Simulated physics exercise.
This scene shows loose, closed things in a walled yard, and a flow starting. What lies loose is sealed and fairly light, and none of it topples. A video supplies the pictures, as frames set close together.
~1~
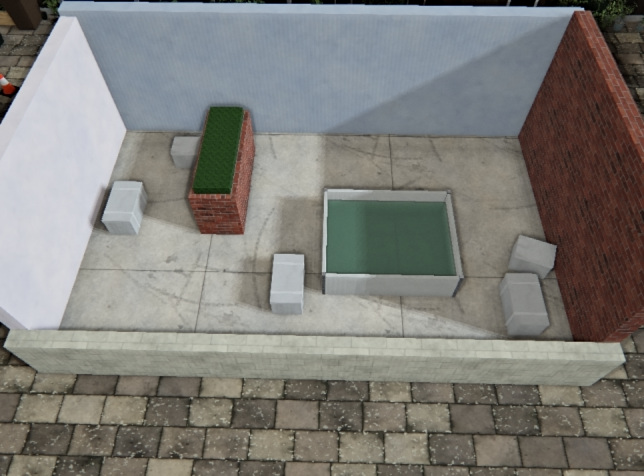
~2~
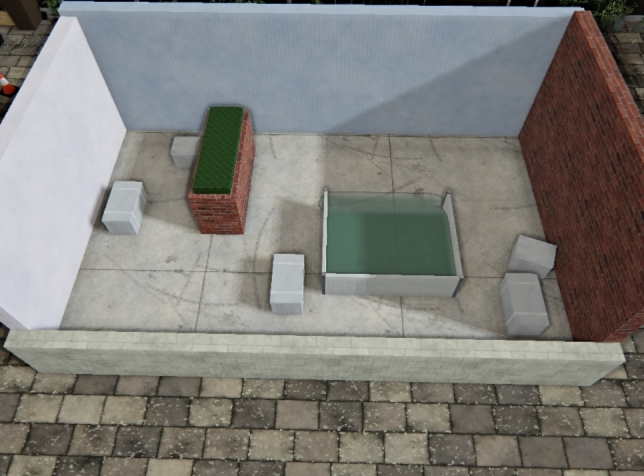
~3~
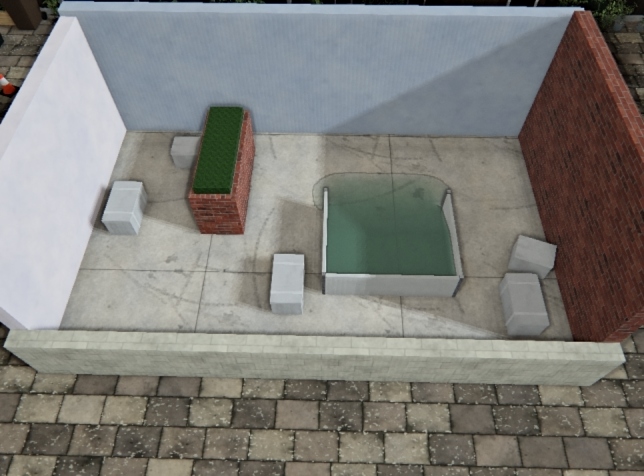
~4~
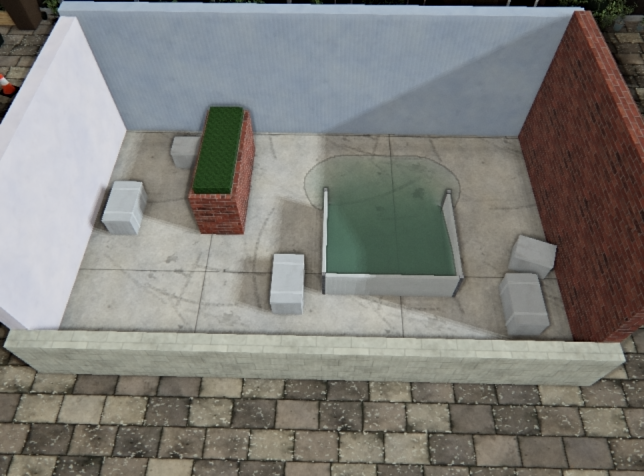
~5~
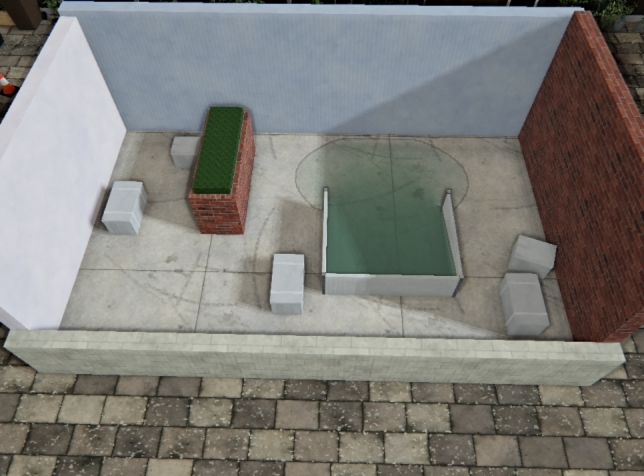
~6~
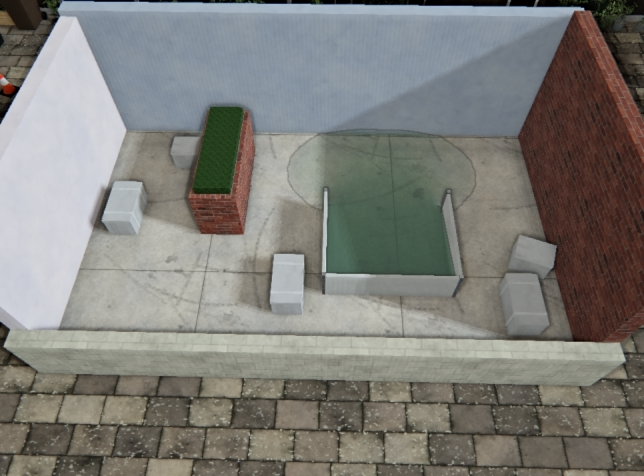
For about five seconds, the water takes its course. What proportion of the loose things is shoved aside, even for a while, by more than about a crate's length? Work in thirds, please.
It stays below a third.
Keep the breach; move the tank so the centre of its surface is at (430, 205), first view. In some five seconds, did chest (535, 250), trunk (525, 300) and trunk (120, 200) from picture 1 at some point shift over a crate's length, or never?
In order: Went well off, went well off, remained close by.
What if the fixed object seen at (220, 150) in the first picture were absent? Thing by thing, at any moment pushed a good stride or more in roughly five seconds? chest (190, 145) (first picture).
My call is that it gets driven off.
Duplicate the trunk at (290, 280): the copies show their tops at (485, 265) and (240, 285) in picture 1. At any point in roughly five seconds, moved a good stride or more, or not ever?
Result by item: Stays where it is / stays where it is.
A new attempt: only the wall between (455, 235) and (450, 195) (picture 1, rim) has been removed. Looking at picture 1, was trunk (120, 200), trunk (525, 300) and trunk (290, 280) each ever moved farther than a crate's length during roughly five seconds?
The first: Fell short; the second: Went past that; the third: Fell short.
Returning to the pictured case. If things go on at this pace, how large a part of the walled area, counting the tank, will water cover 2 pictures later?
Near 30 %.
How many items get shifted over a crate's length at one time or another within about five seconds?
By my count, 1.
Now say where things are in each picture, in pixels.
The first frame shows a chest at (188, 145) rests on the ground; a trunk at (122, 200) rests on the ground; 0 of 5 have shifted.
The second frame shows a chest at (188, 145), on the bottom; a trunk at (122, 200), on the bottom; 0 of 5 have shifted.
The third frame shows a chest at (188, 145), on the bottom; a trunk at (122, 200), on the bottom; 0 of 5 have shifted.
The fourth frame shows a chest at (188, 145) rests on the ground; a trunk at (122, 200) rests on the ground; 0 of 5 have shifted.
The fifth frame shows a chest at (188, 145) rests on the ground; a trunk at (122, 200), on the bottom; 0 of 5 have shifted.
The sixth frame shows a chest at (188, 145) rests on the ground; a trunk at (122, 200) rests on the ground; 0 of 5 have shifted.
A moment on, 0 of 5 are well off their spots; 0 afloat.
Next, 0 of 5 are well off their spots; 0 afloat.
Later, 0 of 5 are well off their spots; 1 afloat.
In the end, 1 of 5 are well off their spots, and 1 have been at some point; 1 afloat.
